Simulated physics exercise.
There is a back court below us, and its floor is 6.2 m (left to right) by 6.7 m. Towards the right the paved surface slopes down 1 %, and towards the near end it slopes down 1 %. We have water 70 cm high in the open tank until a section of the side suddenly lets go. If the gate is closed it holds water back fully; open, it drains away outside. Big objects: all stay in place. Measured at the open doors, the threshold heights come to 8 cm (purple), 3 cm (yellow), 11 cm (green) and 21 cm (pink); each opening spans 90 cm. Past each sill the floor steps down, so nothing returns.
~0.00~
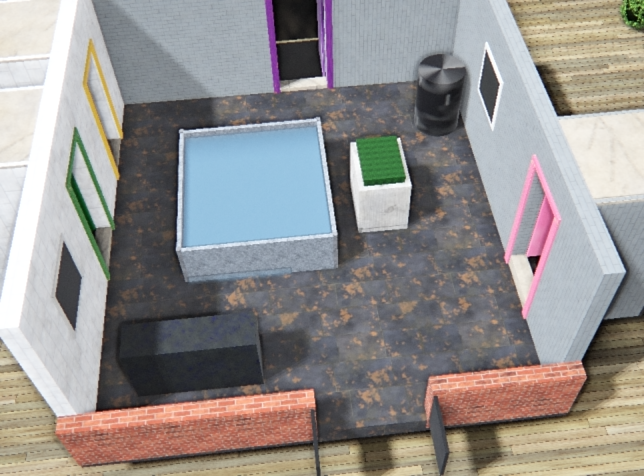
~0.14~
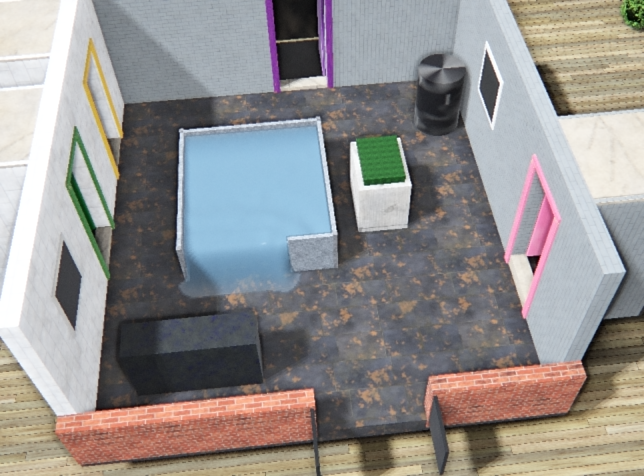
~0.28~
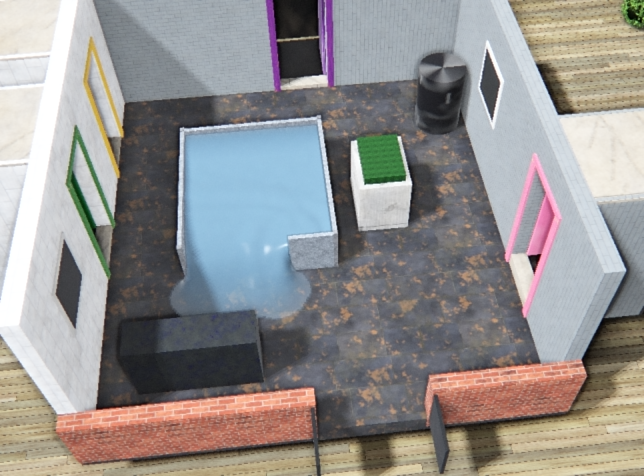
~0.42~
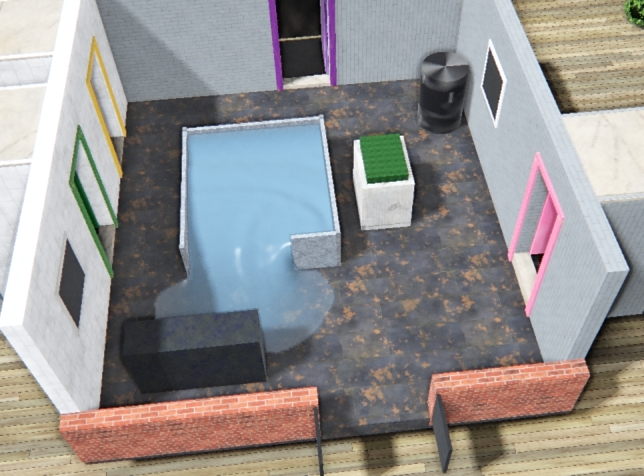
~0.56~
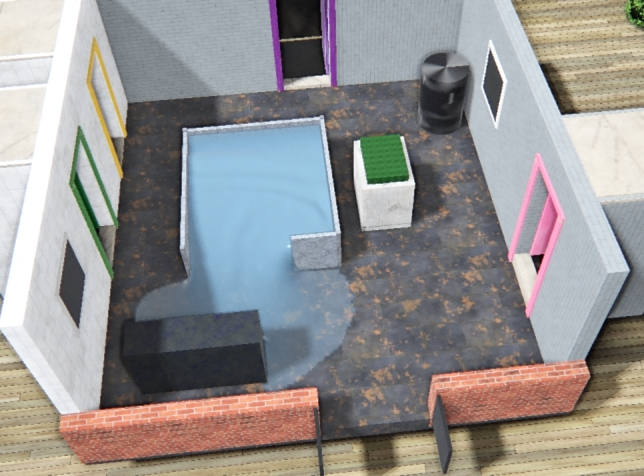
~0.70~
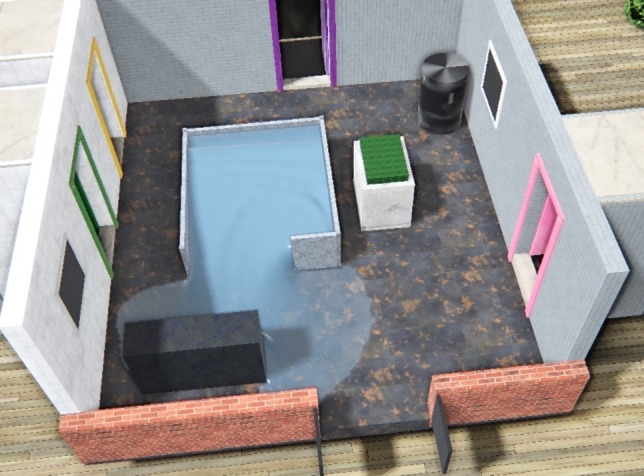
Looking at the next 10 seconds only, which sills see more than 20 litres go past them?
At the purple door the inflow will be within bounds; at the yellow door the inflow will be out of bounds; at the green door the inflow will be within bounds; at the pink door the inflow will be within bounds.
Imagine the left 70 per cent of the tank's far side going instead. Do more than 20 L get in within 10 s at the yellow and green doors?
At the yellow door the limit is surpassed; at the green door it is not exceeded.
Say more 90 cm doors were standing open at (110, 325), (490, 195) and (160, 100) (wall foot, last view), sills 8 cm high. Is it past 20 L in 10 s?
First doorway gets there, second falls short, third falls short.
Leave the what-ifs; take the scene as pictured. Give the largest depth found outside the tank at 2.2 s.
Some 48 cm deep.
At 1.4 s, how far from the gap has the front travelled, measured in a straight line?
That comes to near 3.4 m out.
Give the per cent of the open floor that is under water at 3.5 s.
I'd guess around 60 %.
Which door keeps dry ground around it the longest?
Purple.
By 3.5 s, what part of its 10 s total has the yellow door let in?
Share by then: ~ 0 %.
After 1.4 s water covers 25 % of the floor and is deepest (55 cm) near (229, 341); purple door not reached, yellow door not reached, green door not reached, pink door not reached.
After 2.2 s water covers 35 % of the floor and is deepest (48 cm) near (230, 352); purple door not reached, yellow door not reached, green door 7 cm at the sill, 0 L in, pink door not reached.
After 3.5 s water covers 60 % of the floor and is deepest (35 cm) near (99, 423); purple door not reached, yellow door 3 cm at the sill, 0 L in, green door 10 cm at the sill, 0 L in, pink door 11 cm at the sill, 0 L in.
After 6.0 s water covers 85 % of the floor and is deepest (25 cm) near (493, 395); purple door 3 cm at the sill, 0 L in, yellow door 11 cm at the sill, 18 L in, green door 7 cm at the sill, 0 L in, pink door 16 cm at the sill, 0 L in.
After 10.0 s water covers 100 % of the floor and is deepest (16 cm) near (481, 187); purple door 6 cm at the sill, 0 L in, yellow door 5 cm at the sill, 74 L in, green door 3 cm at the sill, 0 L in, pink door 12 cm at the sill, 0 L in.
